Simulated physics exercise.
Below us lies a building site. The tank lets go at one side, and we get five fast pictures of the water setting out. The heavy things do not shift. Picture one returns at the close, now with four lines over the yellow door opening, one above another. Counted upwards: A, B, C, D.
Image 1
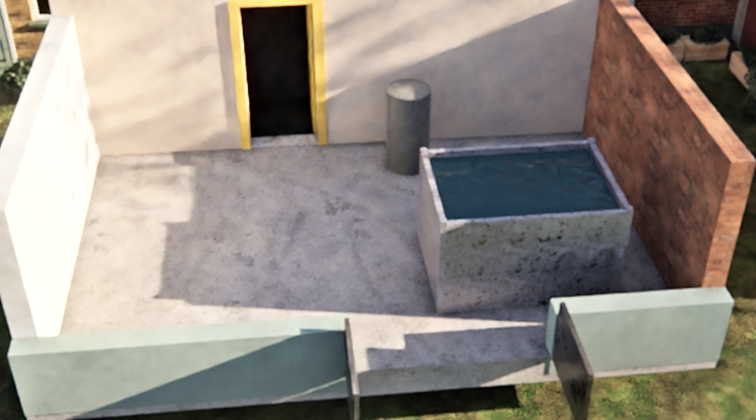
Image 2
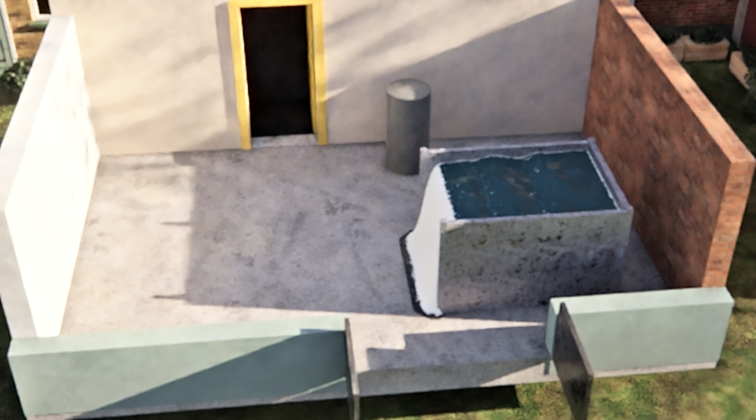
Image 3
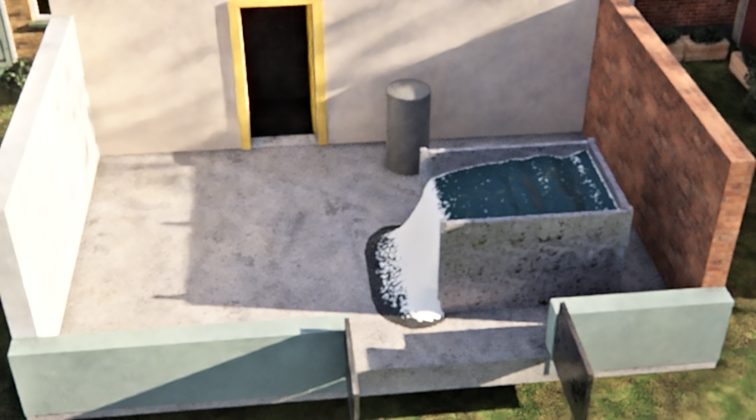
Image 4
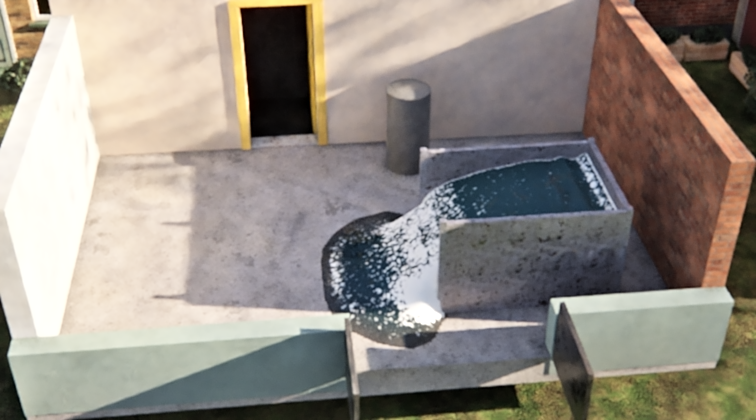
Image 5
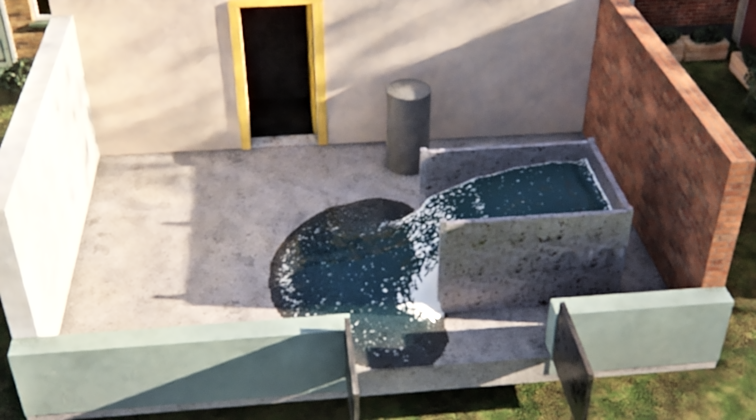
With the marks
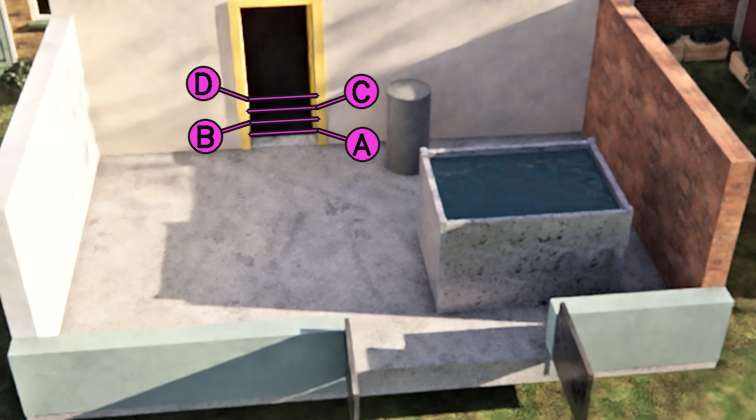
Water burst out of the left side of a full concrete tank in a walled yard, foaming down onto the dry floor and spreading in a dark, widening pool toward the left and the front.
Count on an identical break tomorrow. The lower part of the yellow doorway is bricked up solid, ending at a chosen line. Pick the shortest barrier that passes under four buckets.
Use line A.
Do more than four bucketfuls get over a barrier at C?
No, that is safe.
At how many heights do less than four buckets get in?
All of them.
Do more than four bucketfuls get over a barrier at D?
No.
On the marked copy, A at (284, 132); B at (283, 120); C at (283, 109); D at (282, 97); from the bottom up A, B, C, D.
If A is chosen, nothing gets over.
If B is chosen, nothing gets over.
If C is chosen, nothing gets over.
If D is chosen, nothing gets over.
